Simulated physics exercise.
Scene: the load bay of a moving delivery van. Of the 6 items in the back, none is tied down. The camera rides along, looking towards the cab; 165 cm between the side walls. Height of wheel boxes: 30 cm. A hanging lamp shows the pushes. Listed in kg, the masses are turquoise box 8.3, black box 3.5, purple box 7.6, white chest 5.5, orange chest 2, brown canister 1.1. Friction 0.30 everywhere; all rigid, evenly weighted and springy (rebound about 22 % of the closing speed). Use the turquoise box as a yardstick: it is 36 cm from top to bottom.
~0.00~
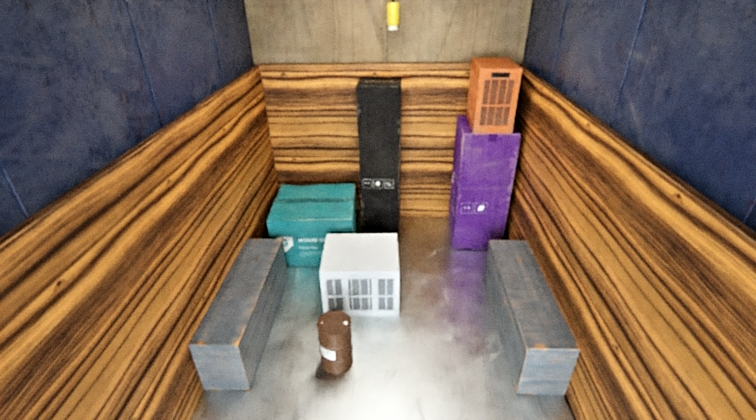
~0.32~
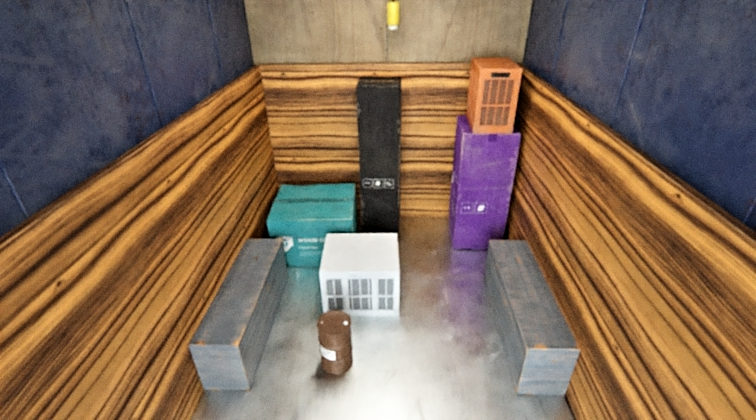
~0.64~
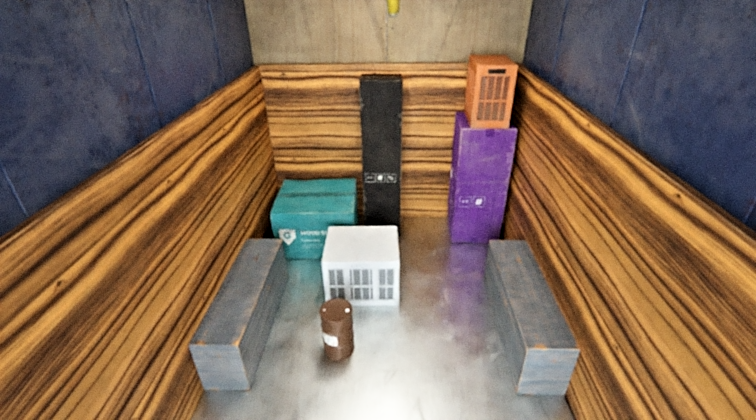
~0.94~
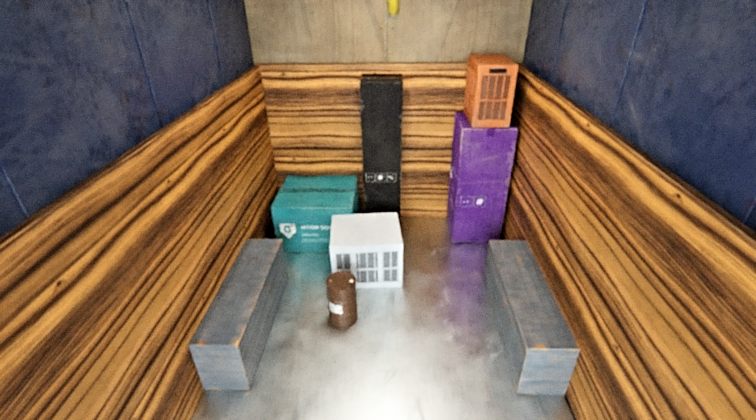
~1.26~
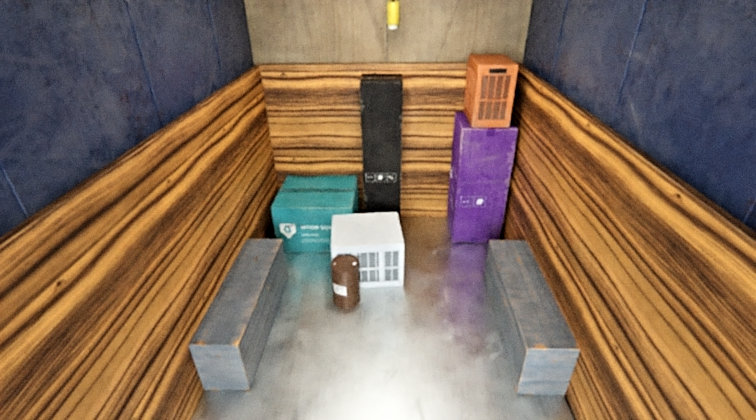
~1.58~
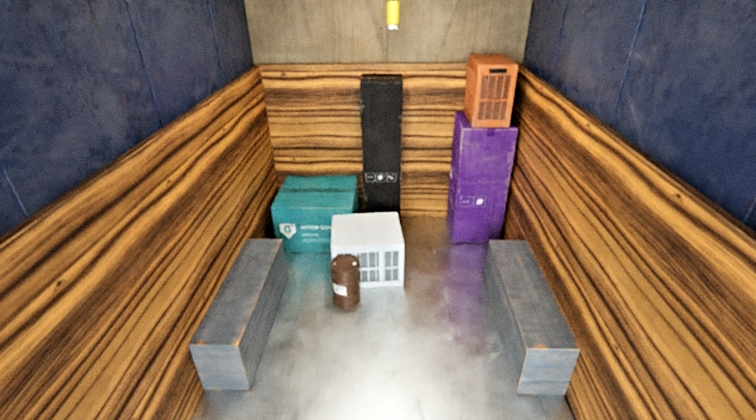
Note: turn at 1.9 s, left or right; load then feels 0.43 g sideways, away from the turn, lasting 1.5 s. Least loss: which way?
Left.
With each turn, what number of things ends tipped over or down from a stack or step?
For left it's 0, for right it's 2.
Turning left. At 2.58 s, push 0.43 g right; black box leaning 16° near (414, 157); turquoise box slid 19 cm near (336, 213); brown canister slid 47 cm.
After 2.88 s, push 0.43 g right; black box leaning 11° near (431, 157); turquoise box slid 31 cm near (359, 213); brown canister slid 58 cm.
At rest (3.9 s), not toppled but over 15 cm from the start, turquoise box, black box, white chest and brown canister; the other 2 in place, give or take 15 cm. Seen from the same camera at the end, turquoise box near (381, 214), black box near (439, 159).
Turning right instead, black box and orange chest tipped over or down from a stack or step, 2 of 6 in all.
